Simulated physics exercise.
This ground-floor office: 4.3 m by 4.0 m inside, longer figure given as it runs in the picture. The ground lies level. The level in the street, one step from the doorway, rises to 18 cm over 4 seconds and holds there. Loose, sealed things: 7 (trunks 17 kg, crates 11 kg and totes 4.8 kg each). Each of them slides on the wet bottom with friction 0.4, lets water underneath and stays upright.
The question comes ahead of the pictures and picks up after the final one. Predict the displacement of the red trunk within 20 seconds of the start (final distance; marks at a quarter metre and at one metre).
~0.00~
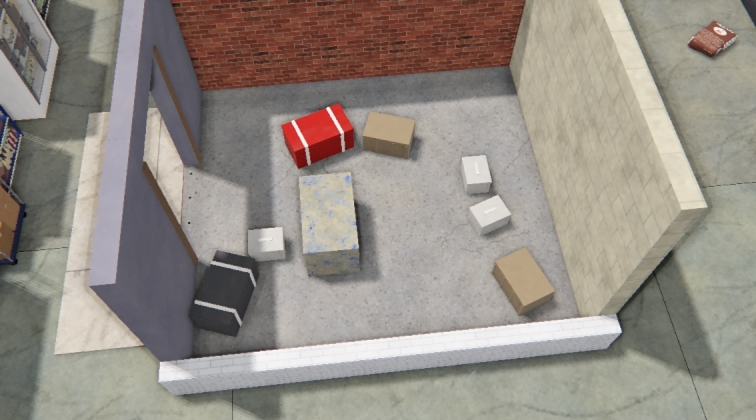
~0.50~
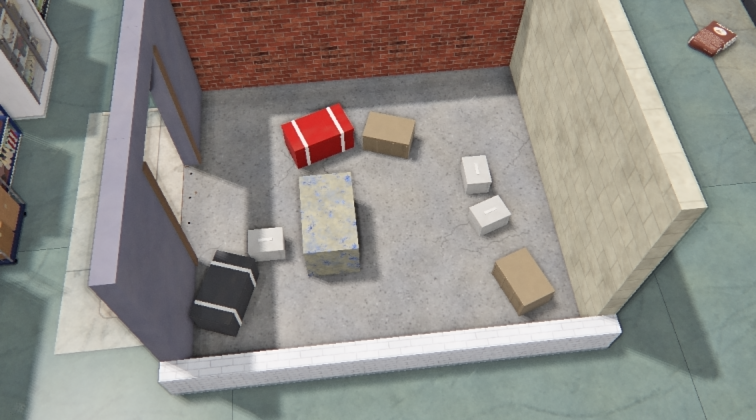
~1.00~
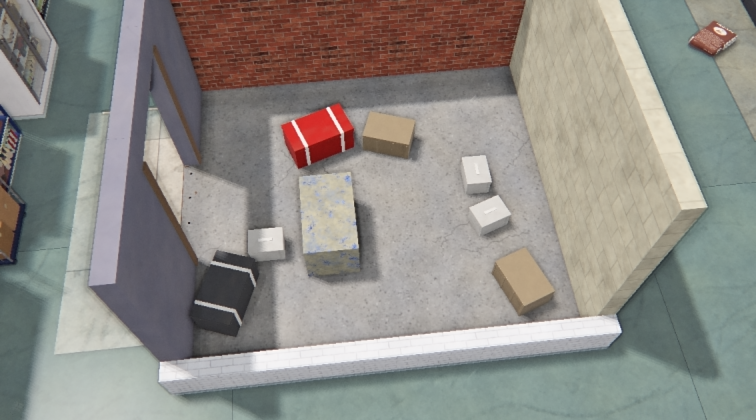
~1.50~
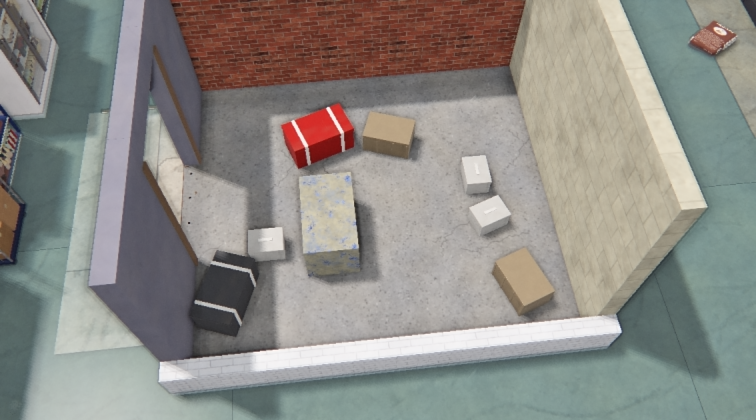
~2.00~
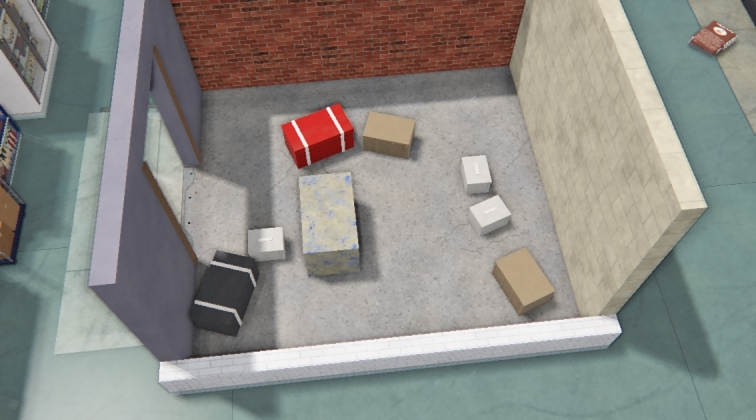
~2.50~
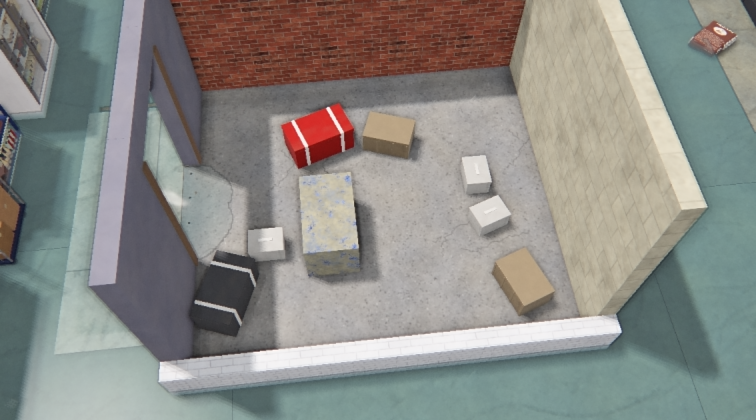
By the end the red trunk has gone a long way.
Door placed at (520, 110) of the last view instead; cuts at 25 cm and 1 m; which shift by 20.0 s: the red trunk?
Red trunk: Long trip.
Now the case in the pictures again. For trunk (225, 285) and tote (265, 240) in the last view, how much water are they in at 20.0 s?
Roughly 13 and 15 cm.
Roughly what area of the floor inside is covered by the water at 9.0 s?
Some 16 m2 of it.
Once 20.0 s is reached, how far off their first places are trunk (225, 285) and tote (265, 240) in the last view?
The first is 10 cm from its start, the second 100 cm.
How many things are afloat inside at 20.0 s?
7 of them.
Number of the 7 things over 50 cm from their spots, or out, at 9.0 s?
By that point, 4.
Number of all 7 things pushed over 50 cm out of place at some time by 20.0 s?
That comes to 7.
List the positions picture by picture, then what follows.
In the first picture, the red trunk at (317, 127) rests on the ground; water covers 0.0 m2; 0 of 7 have shifted.
In the second picture, the red trunk at (317, 127) rests on the ground; 0.0 m2 under water; 0 of 7 have shifted.
In the third picture, the red trunk at (317, 127) rests on the ground; 0.0 m2 under water; 0 of 7 have shifted.
In the fourth picture, the red trunk at (317, 127), on the bottom; water covers 0.0 m2; 0 of 7 have shifted.
In the fifth picture, the red trunk at (317, 127), on the bottom; water covers 0.0 m2; 0 of 7 have shifted.
In the sixth picture, the red trunk at (317, 127) rests on the ground; water covers 0.4 m2; 0 of 7 have shifted.
After 4.0 s the red trunk is near (317, 127), 0.0 m from its start, aground; 0 afloat.
After 9.0 s the red trunk is near (446, 68), 1.9 m from its start, afloat; 5 afloat.
After 16.0 s the red trunk is near (492, 164), 2.2 m from its start, afloat; 7 afloat.
After 20.0 s the red trunk is near (436, 164), 1.6 m from its start, afloat; 7 afloat.
